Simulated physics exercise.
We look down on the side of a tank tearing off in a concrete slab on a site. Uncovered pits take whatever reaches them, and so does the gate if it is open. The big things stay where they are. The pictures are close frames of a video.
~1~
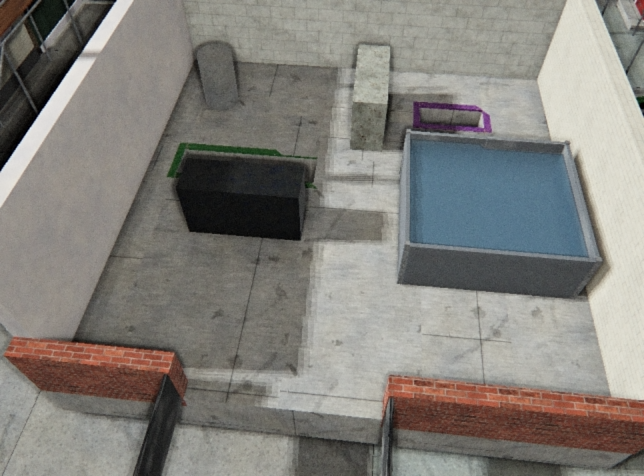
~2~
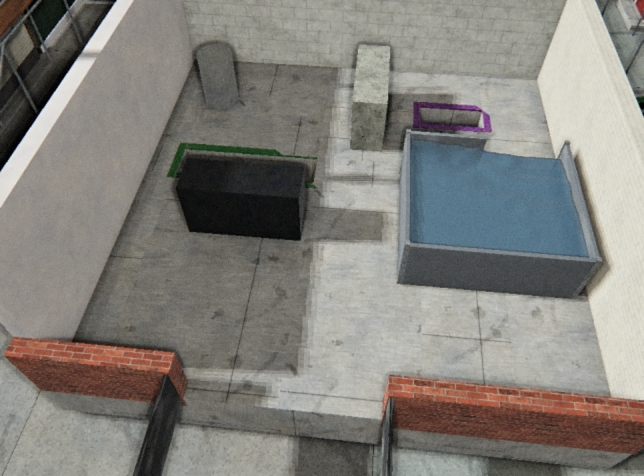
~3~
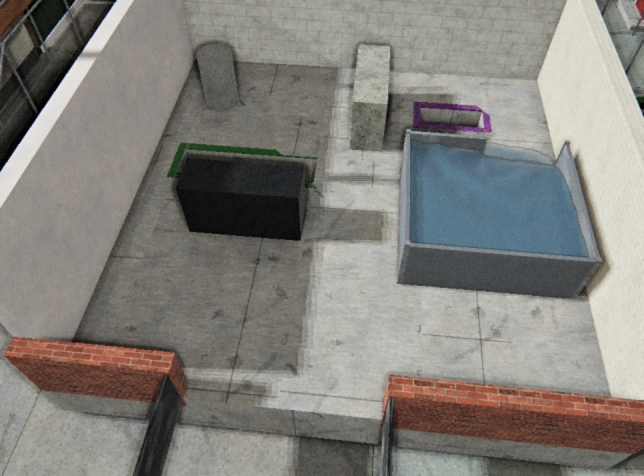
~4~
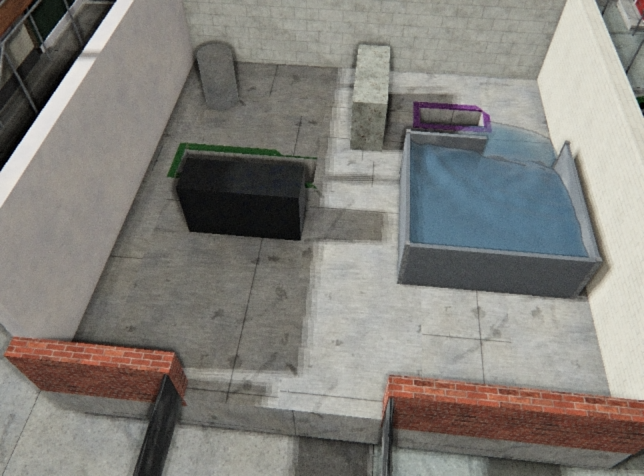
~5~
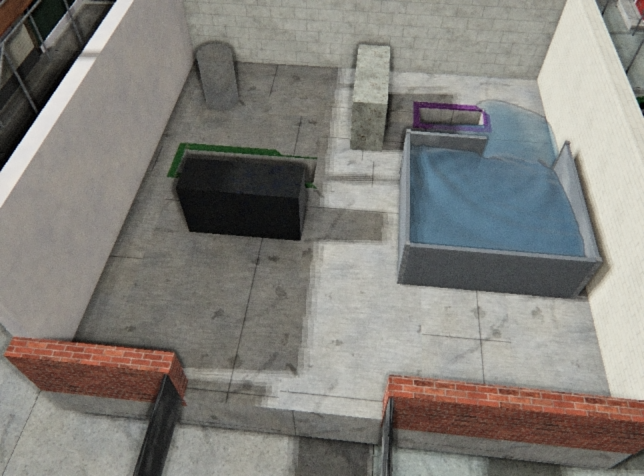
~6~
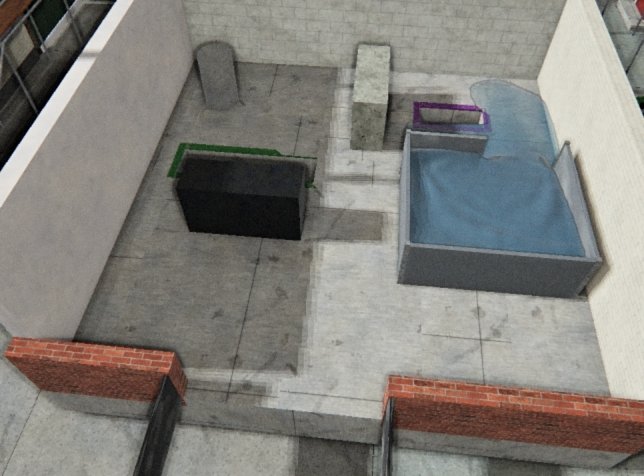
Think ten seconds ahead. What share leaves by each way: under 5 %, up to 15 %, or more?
One by one: The gate takes less than 5 %; the purple pit takes more than 15 %; the green pit takes from 5 to 15 %.
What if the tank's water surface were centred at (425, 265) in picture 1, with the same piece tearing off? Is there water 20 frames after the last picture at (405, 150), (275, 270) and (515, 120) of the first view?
As listed: Wet, clear, under water.
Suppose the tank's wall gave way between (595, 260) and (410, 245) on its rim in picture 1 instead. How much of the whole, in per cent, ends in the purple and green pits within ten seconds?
In per cent: Purple 0, green 8.
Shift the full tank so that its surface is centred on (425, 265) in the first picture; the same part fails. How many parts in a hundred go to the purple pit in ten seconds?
Parts in a hundred: Purple 40.
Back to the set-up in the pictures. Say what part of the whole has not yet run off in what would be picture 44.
I make it 72 per cent.
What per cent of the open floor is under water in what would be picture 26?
About 40 per cent.
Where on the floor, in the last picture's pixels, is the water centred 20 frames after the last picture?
Near (450, 163).
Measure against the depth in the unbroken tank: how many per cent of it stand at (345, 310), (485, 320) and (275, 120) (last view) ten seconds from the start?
In that order: 2, 0 and 4 per cent.
A moment on, water covers 15 % of the floor; the gate 0 %, the purple pit 5 %, the green pit 0 %.
Next, water covers 20 % of the floor; the gate 0 %, the purple pit 9 %, the green pit 0 %.
Then, water covers 40 % of the floor; the gate 0 %, the purple pit 16 %, the green pit 0 %.
Later, water covers 60 % of the floor; the gate 0 %, the purple pit 25 %, the green pit 3 %.
In the end, water covers 75 % of the floor; the gate 2 %, the purple pit 35 %, the green pit 12 %.
